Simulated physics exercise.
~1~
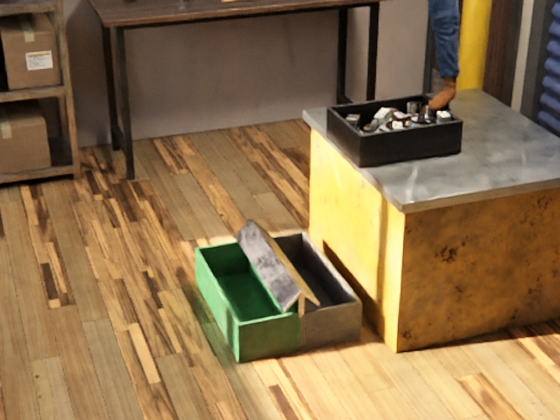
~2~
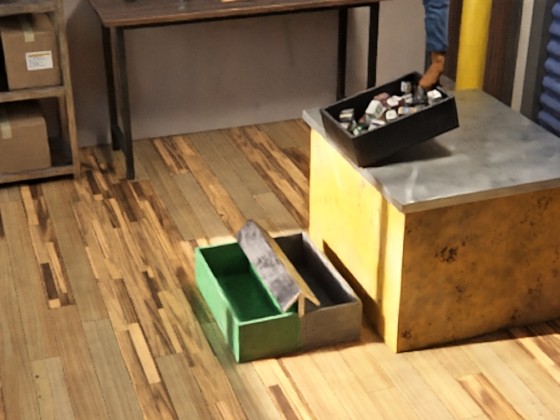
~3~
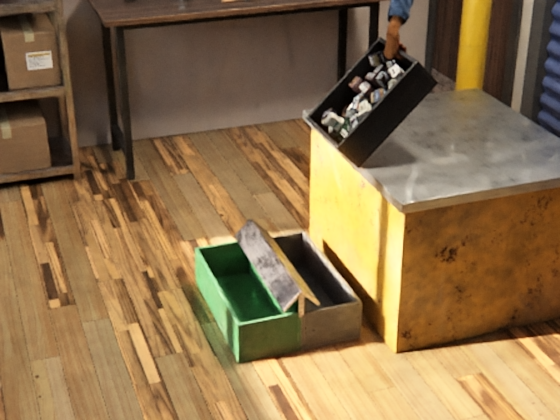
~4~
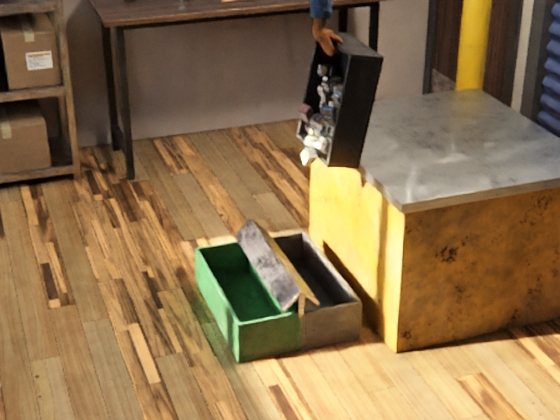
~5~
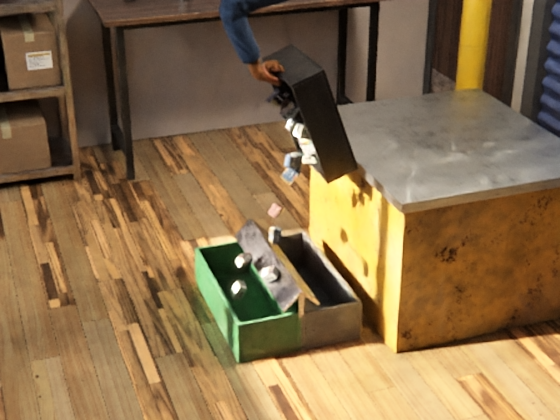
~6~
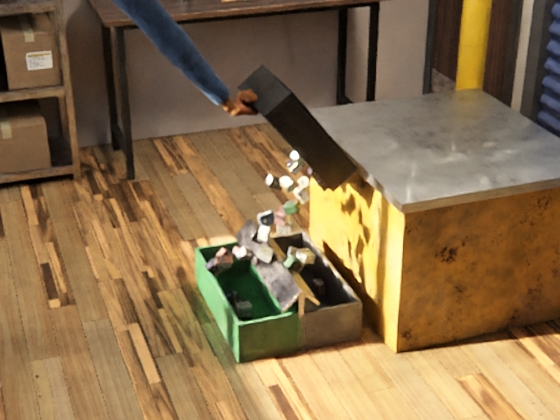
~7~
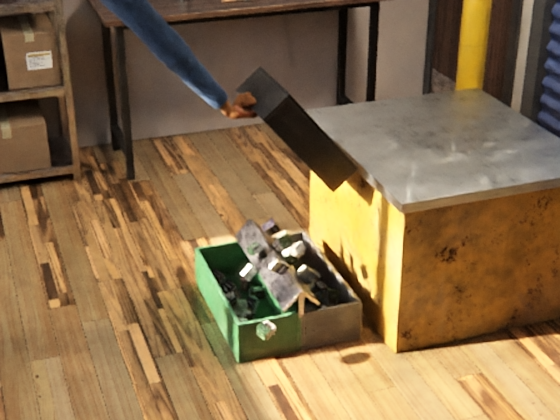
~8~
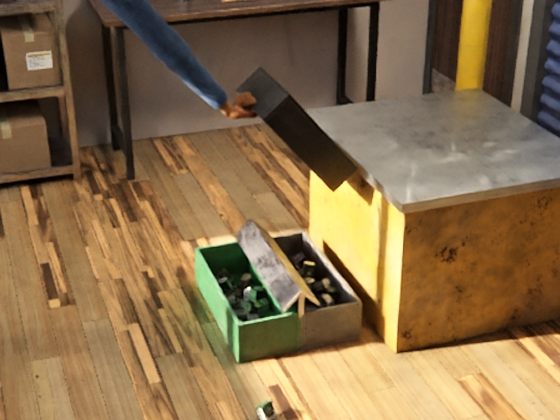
Black crate tipping over a bench edge by hand, spilling small cartons into green and grey boxes, one ending on the floor.
